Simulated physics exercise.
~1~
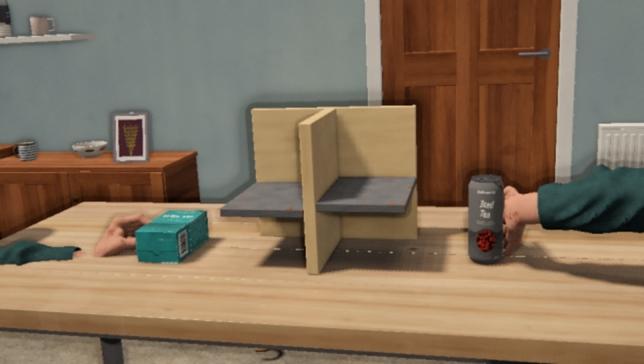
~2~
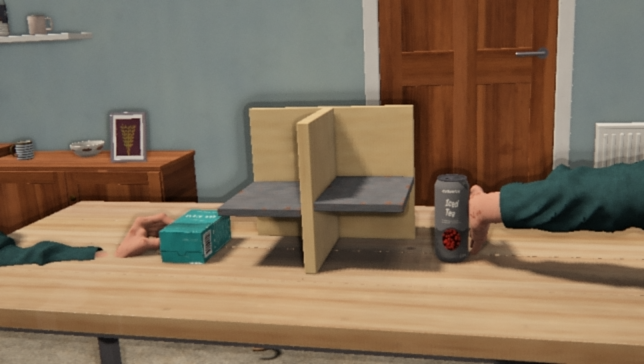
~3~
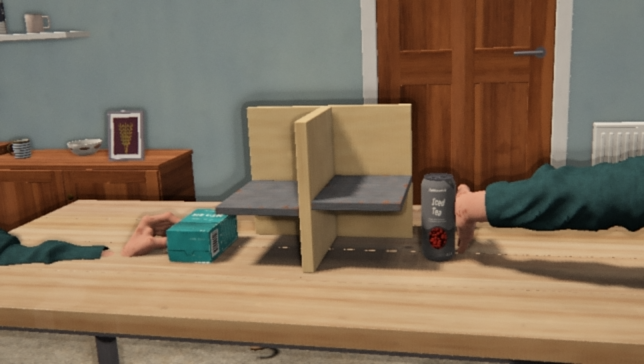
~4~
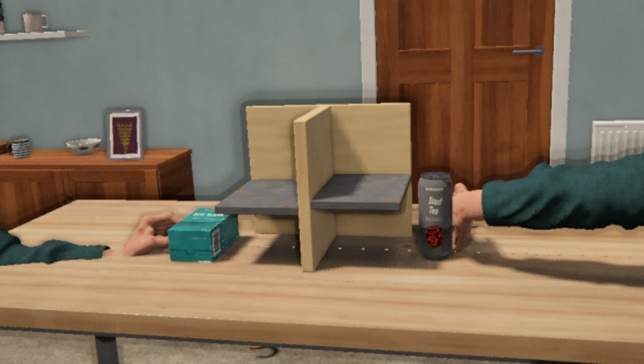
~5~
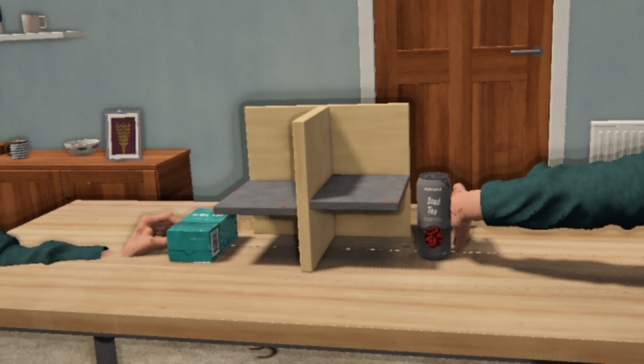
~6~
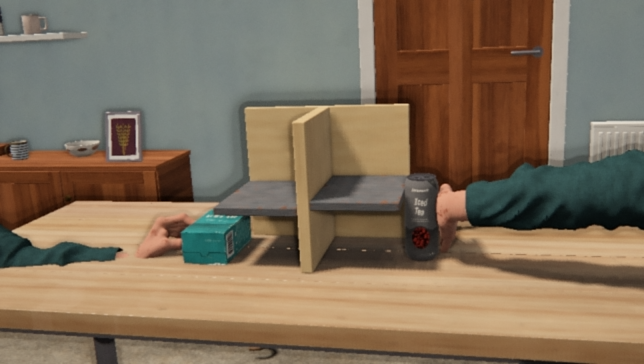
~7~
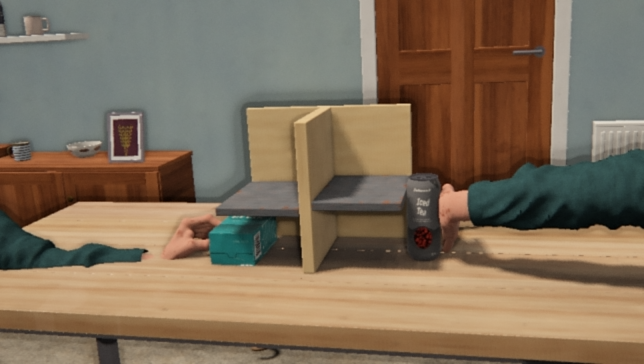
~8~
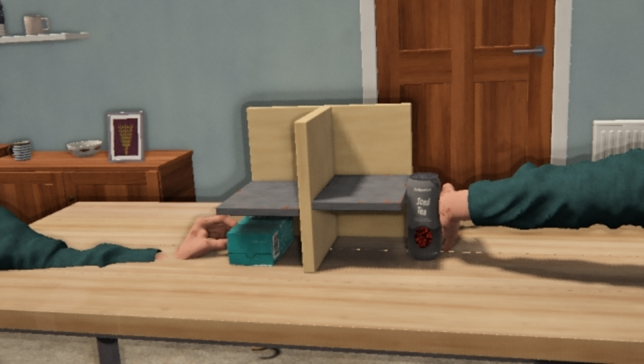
On a wooden table, hands pushing a turquoise carton under a grey shelf while a dark grey can stops at the opposite edge.
